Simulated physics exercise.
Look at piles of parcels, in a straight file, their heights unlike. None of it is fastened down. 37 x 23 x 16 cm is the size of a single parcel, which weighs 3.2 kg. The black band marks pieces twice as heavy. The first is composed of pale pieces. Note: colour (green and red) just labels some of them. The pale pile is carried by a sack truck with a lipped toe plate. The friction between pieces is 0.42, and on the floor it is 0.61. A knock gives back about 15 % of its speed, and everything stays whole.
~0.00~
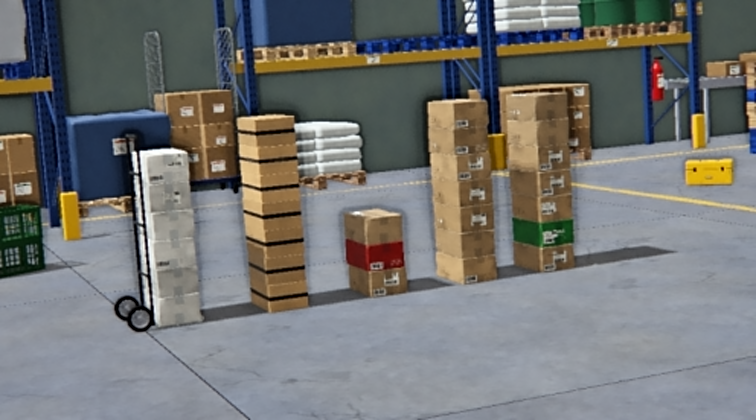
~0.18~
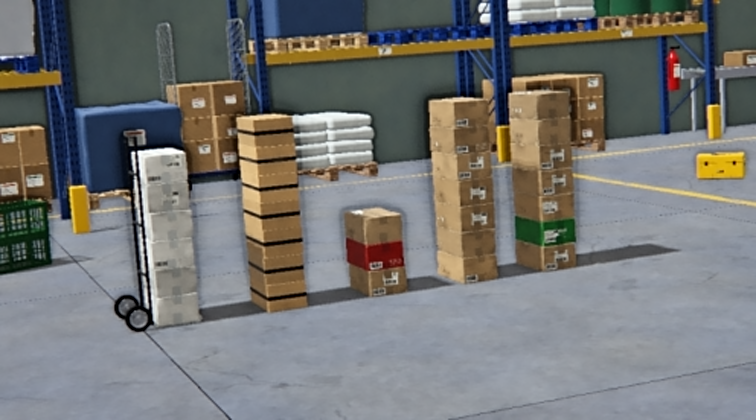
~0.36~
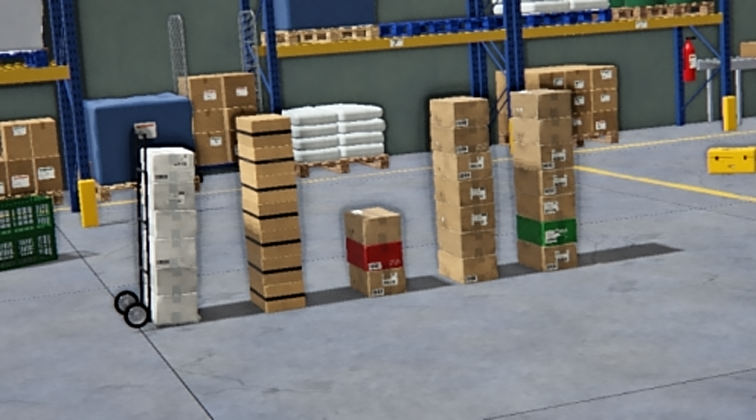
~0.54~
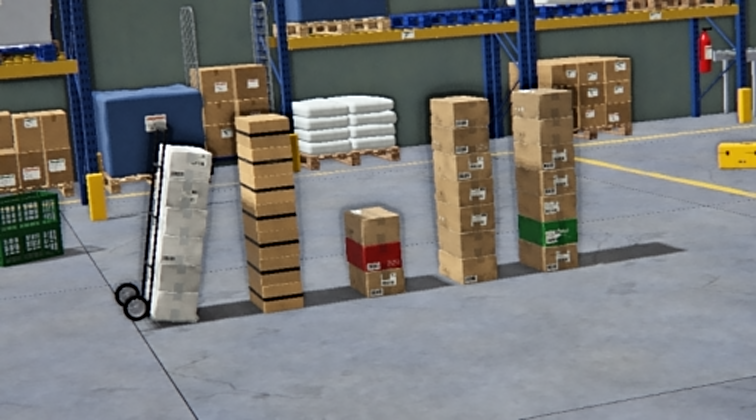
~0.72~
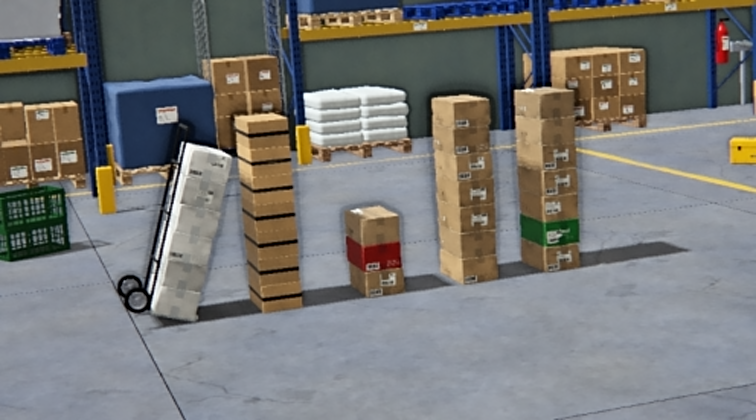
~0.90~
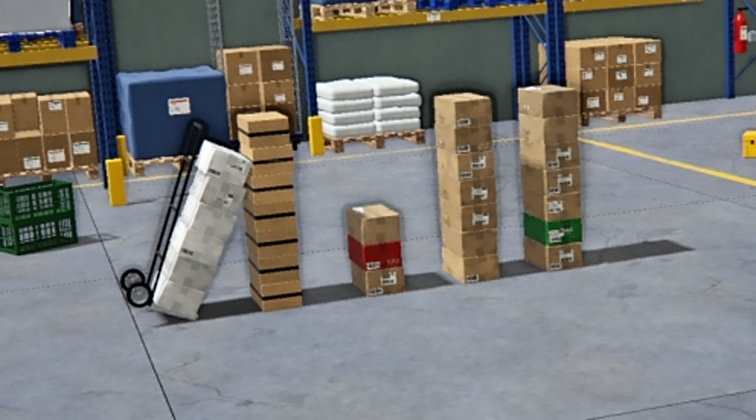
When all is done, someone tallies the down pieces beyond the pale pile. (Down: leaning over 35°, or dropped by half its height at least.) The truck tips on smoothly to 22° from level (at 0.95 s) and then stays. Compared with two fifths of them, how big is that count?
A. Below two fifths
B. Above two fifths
The answer is A.
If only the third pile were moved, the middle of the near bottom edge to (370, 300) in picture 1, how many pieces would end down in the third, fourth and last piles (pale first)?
Third 0; fourth 0; last 0.
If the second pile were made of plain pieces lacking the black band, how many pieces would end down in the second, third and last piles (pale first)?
Down at the end: Second pile 7, third pile 0, last pile 7.
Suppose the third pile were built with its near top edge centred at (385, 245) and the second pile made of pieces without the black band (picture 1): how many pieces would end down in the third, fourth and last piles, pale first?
Pile by pile that makes third 0, fourth 0, last 0.
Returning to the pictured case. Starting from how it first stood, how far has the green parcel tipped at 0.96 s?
My estimate is close to 0°.
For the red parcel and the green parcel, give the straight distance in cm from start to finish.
The red one ends 0 cm from its start and the green one 0 cm.
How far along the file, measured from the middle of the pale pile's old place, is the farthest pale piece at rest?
40 cm.
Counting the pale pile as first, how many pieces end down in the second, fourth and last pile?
Each in turn: Second 0; fourth 0; last 0.
By 0.96 s, 0 of the pale pile down; none of the 24 other parcels down, 1 disturbed.
By 1.20 s, 0 of the pale pile down; none of the 24 other parcels down, 2 disturbed.
When it is over (2.0 s), 0 of the pale pile down; none of the 24 other parcels down, 2 disturbed; green parcel unmoved; red parcel unmoved. That is 0 per cent. In pixels of the last frame, middles, green parcel near (552, 227), red parcel near (374, 250).
